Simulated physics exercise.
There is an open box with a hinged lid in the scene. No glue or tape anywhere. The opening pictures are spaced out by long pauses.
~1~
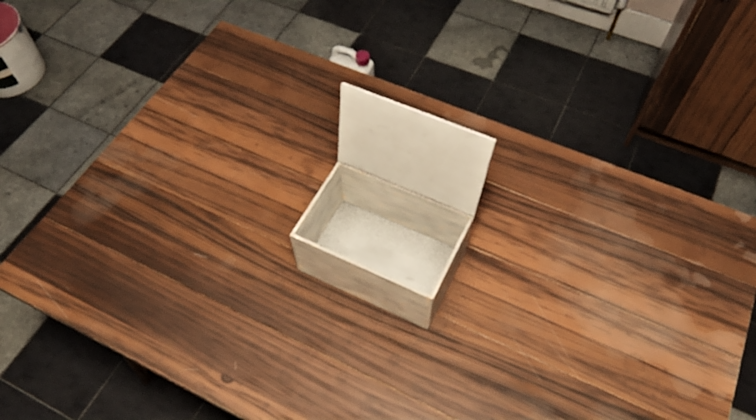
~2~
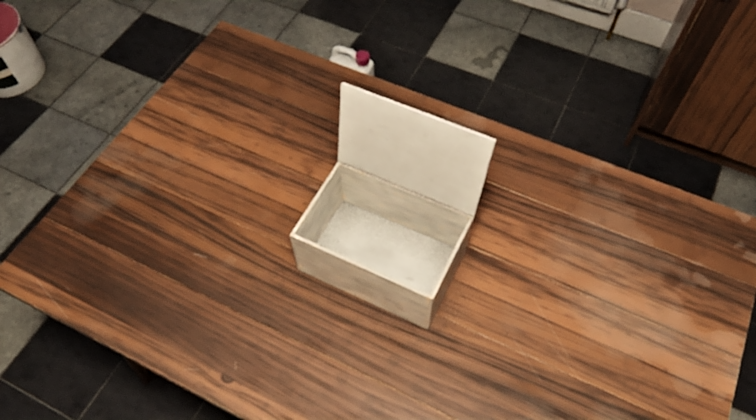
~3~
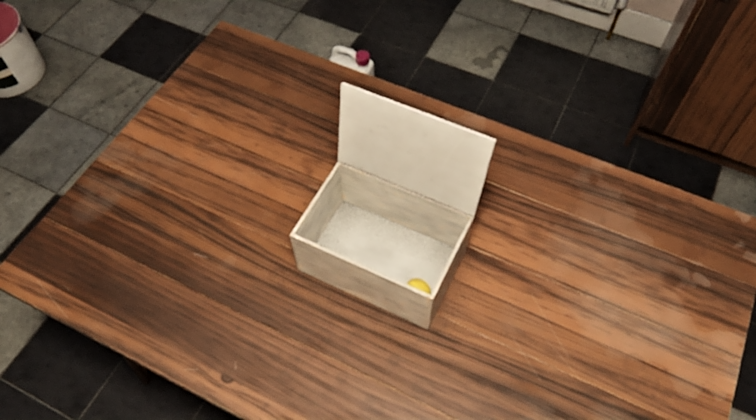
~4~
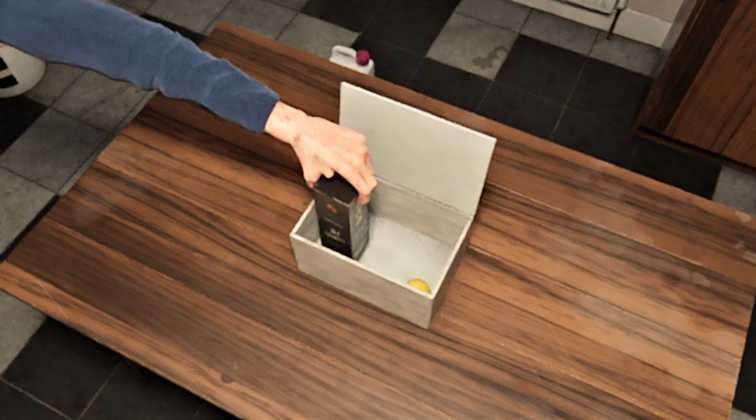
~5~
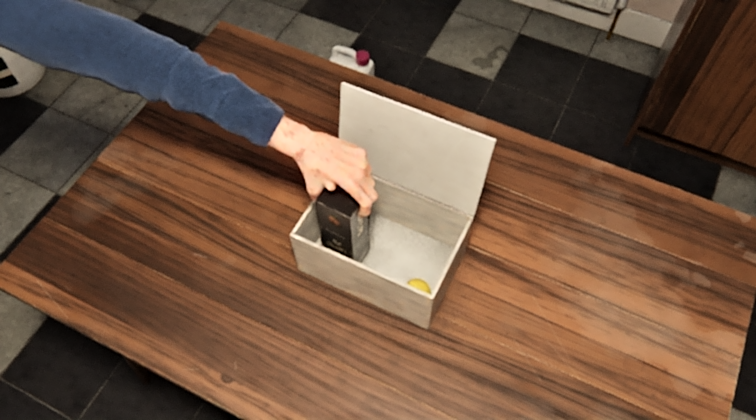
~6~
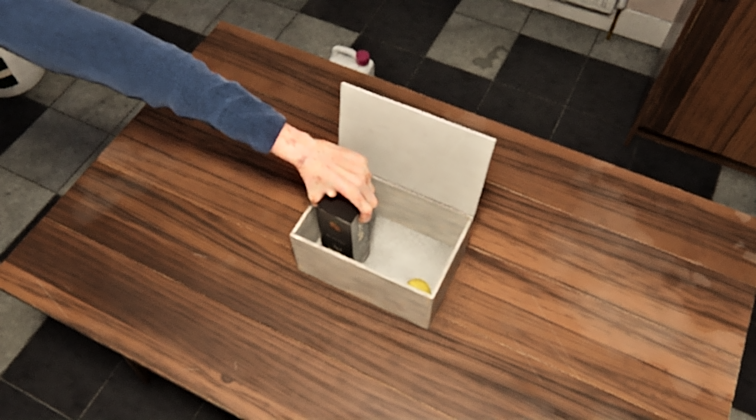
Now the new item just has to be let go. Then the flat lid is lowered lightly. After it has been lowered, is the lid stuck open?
Yes.
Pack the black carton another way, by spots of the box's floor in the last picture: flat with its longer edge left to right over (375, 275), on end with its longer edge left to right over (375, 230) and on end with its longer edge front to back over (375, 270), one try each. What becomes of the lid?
First, it shuts flat; second, it will not close; third, it stays ajar.
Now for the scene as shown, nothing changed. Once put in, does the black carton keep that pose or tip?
Well, the black carton stays just as set.
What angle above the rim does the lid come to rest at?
Measured angle - around 40°.
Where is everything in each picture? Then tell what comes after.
The last thing is not in view yet, in the first picture.
The last thing is not in view yet, in the second picture.
The last thing is not in view yet, in the third picture.
Still above its spot; black carton (343, 215), in the fourth picture.
Still above its spot; black carton (344, 226), in the fifth picture.
In place under the hand; black carton (345, 232), in the sixth picture.
Then, 1.20 s on from there, lid starting down.
Then, 1.60 s on from there, lid 57° above the rim.
Then, 3.20 s on from there, lid 39° above the rim.
In the end, lid 39° above the rim; both unmoved. At the end, from the last picture's camera, black carton near (345, 232).
